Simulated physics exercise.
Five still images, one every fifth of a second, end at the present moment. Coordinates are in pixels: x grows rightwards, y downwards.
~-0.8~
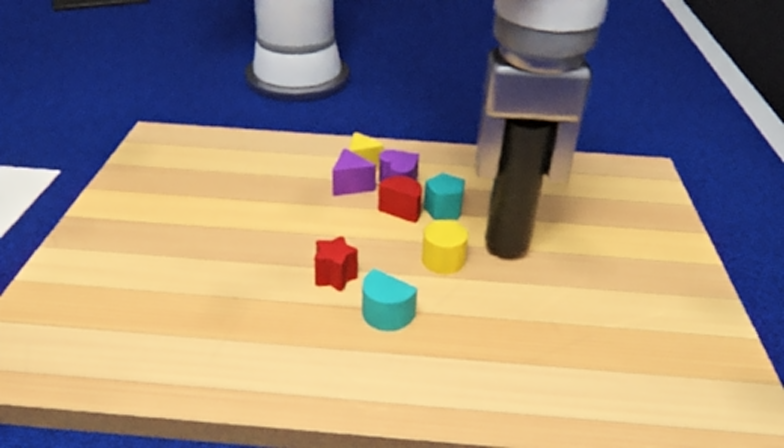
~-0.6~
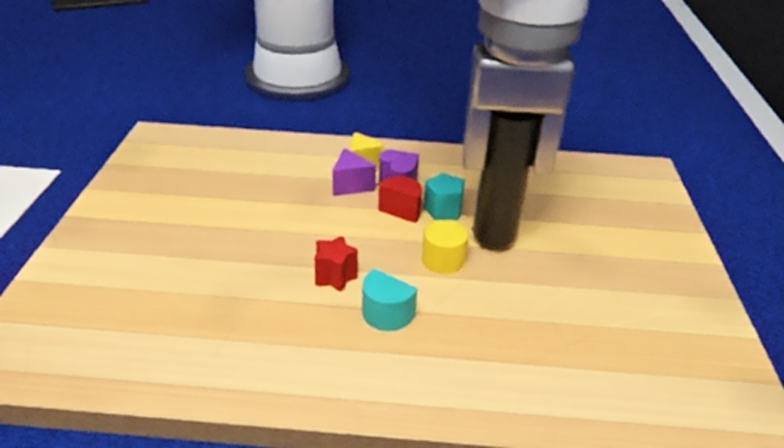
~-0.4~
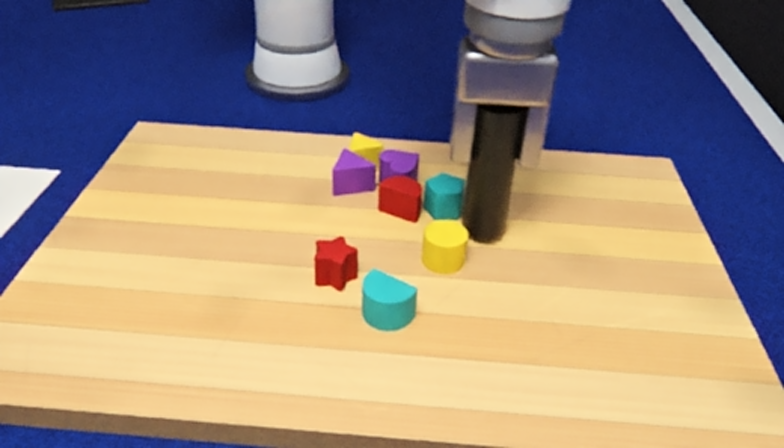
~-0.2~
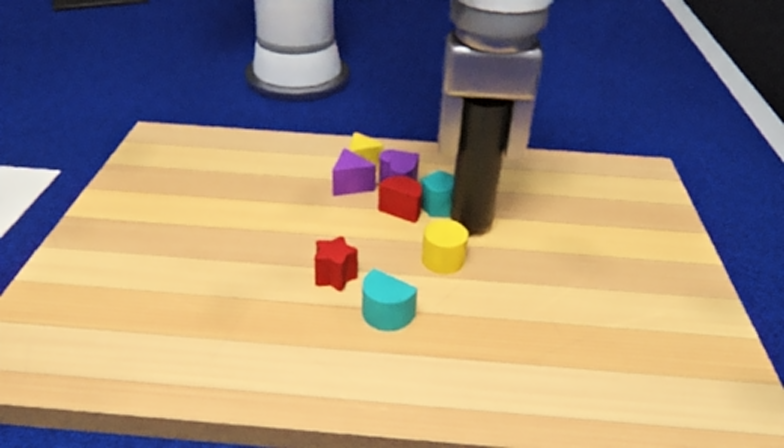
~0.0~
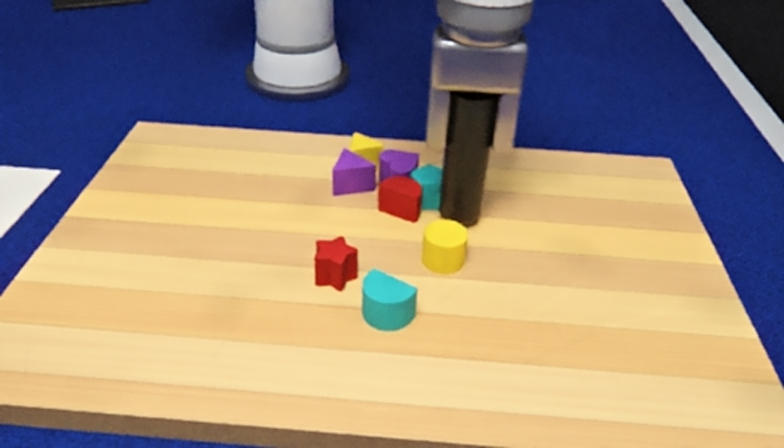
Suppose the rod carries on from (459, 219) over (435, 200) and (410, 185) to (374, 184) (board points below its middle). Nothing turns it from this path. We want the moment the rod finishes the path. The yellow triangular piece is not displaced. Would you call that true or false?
That is false.
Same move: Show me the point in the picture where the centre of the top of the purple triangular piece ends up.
Its top centre lands on (329, 163).
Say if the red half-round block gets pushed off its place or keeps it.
That block is not shifted.
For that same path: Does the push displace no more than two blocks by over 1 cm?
Final answer: No.
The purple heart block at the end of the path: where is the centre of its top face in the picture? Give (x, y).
Close to (322, 140).
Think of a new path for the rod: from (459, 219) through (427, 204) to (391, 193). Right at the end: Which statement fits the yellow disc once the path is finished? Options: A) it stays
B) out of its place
A - it stays.
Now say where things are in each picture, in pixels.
The first frame shows rod tip at (507, 241); block tops, purple triangular piece at (351, 160); yellow triangular piece at (363, 142); purple heart block at (400, 159); red half-round block at (403, 185); turquoise five-sided block at (446, 183).
The second frame shows rod at (495, 233); blocks unchanged.
The third frame shows rod at (483, 226); blocks unchanged.
The fourth frame shows rod at (471, 218); turquoise five-sided block at (442, 181).
The fifth frame shows rod at (460, 211); purple triangular piece at (351, 160); yellow triangular piece at (363, 142); purple heart block at (400, 159); red half-round block at (403, 185); turquoise five-sided block at (431, 174).
What follows on the original path. One third of the way, rod at (436, 192); yellow triangular piece at (357, 138); purple heart block at (377, 152); turquoise five-sided block at (407, 160), turned 35° anticlockwise.
Two thirds of the way, rod at (410, 177); purple triangular piece at (344, 162); yellow triangular piece at (345, 131), turned 15° clockwise; purple heart block at (350, 144), turned 15° anticlockwise; turquoise five-sided block at (382, 147), turned 50° anticlockwise.
At the end, rod at (374, 176); purple triangular piece at (329, 163), turned 25° anticlockwise; yellow triangular piece at (344, 128), turned 25° clockwise; purple heart block at (322, 140); red half-round block in place; turquoise five-sided block at (354, 142), turned 30° anticlockwise.
